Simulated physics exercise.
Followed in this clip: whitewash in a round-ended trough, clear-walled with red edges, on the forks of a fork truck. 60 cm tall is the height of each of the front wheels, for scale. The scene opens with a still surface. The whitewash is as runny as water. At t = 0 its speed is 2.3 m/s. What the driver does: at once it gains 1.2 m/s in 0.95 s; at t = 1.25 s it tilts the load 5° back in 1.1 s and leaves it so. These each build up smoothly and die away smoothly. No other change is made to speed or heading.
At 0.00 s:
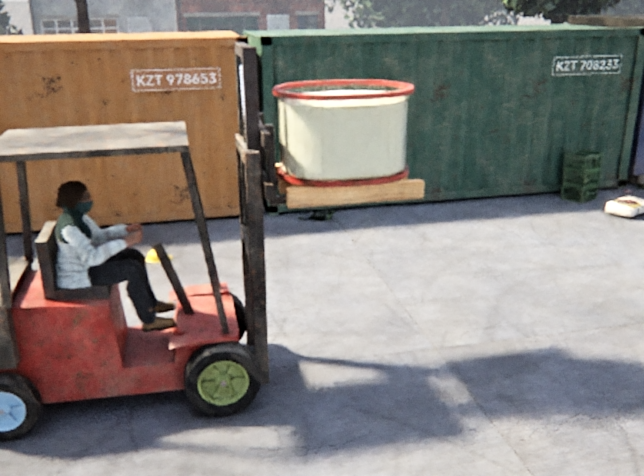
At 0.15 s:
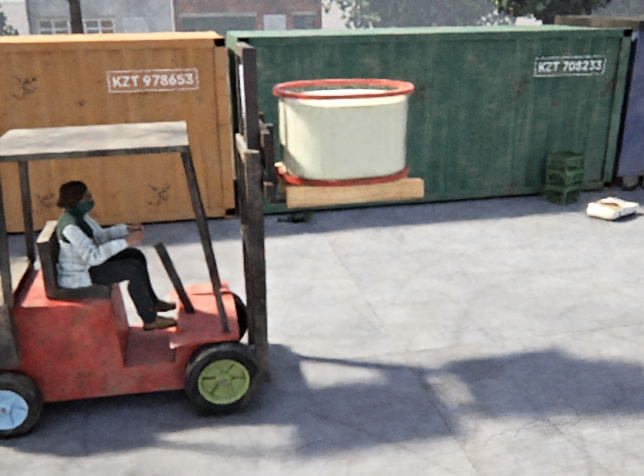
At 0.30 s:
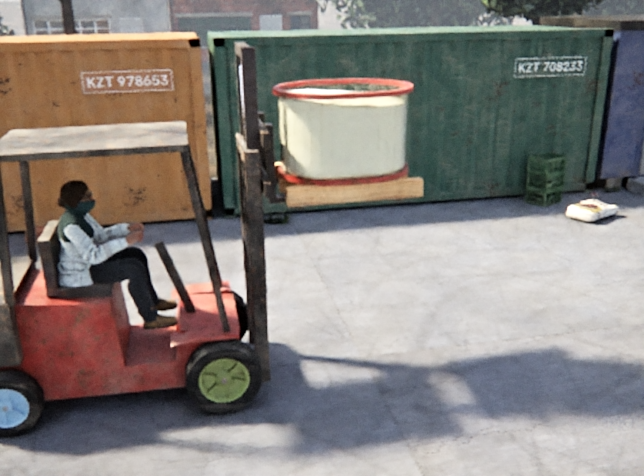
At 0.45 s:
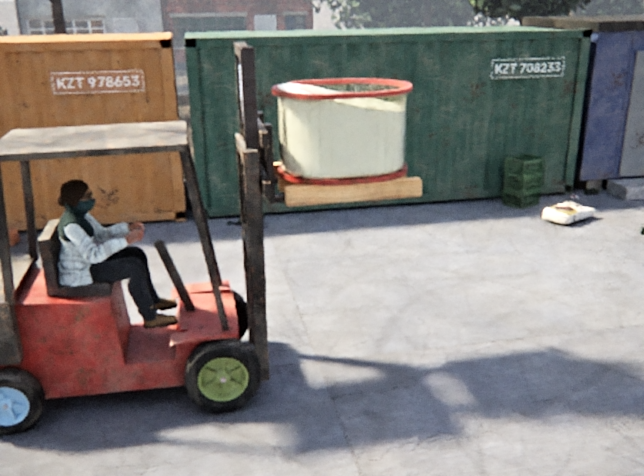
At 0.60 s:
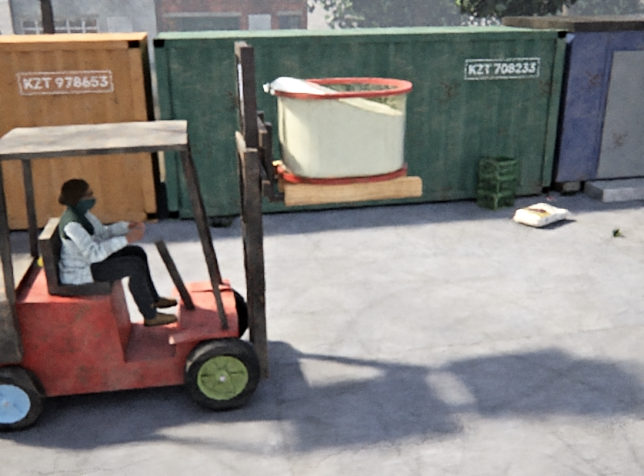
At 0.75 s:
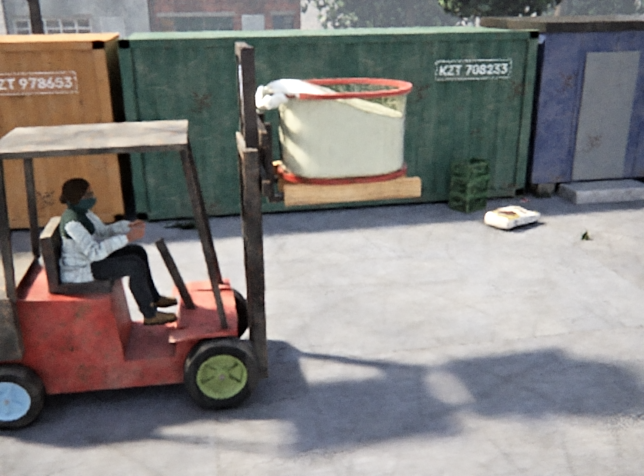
A red forklift, its masked driver seated at the left, drives rightward across a sunlit grey yard, seen from the side by a camera keeping level with it. Orange, green and blue shipping containers behind slide left, with a green crate and a pale sack on the ground. On the raised forks, white liquid in a red-rimmed, clear-walled trough heaps towards the mast, rising above the rim there.
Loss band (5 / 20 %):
Small.
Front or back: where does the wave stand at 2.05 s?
Rearward.
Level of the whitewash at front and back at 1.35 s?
About 68 cm at the front, 42 cm at the back.
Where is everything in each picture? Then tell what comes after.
In the first frame, the whitewash reaches (397, 99) at the front end; it reaches (300, 103) at the back end; no slope yet; the front is on the right, levels are read along the near wall; a wheel hub at (224, 386).
In the second frame, the whitewash reaches (396, 98) at the front end; it reaches (300, 102) at the back end; no slope yet.
In the third frame, the whitewash reaches (396, 101) at the front end; it reaches (300, 99) at the back end; it is heaped 4° towards the back.
In the fourth frame, the whitewash reaches (394, 110) at the front end; it reaches (298, 88) at the back end; it is heaped 15° towards the back.
In the fifth frame, the whitewash reaches (394, 114) at the front end; it reaches (298, 82) at the back end; it is heaped 20° towards the back.
In the sixth frame, the whitewash reaches (394, 115) at the front end; it reaches (298, 84) at the back end; it is heaped 19° towards the back; a wheel hub at (222, 380).
After 1.35 s it stands 43 cm high behind and 68 cm in front; 2 per cent has gone over the back.
After 2.05 s it stands 65 cm high behind and 45 cm in front; 2 per cent has gone over the back.
After 2.85 s it stands 55 cm high behind and 53 cm in front; 3 per cent has gone over the back.
After 5.34 s 3 per cent has gone over the back, 10 of 381 litres.
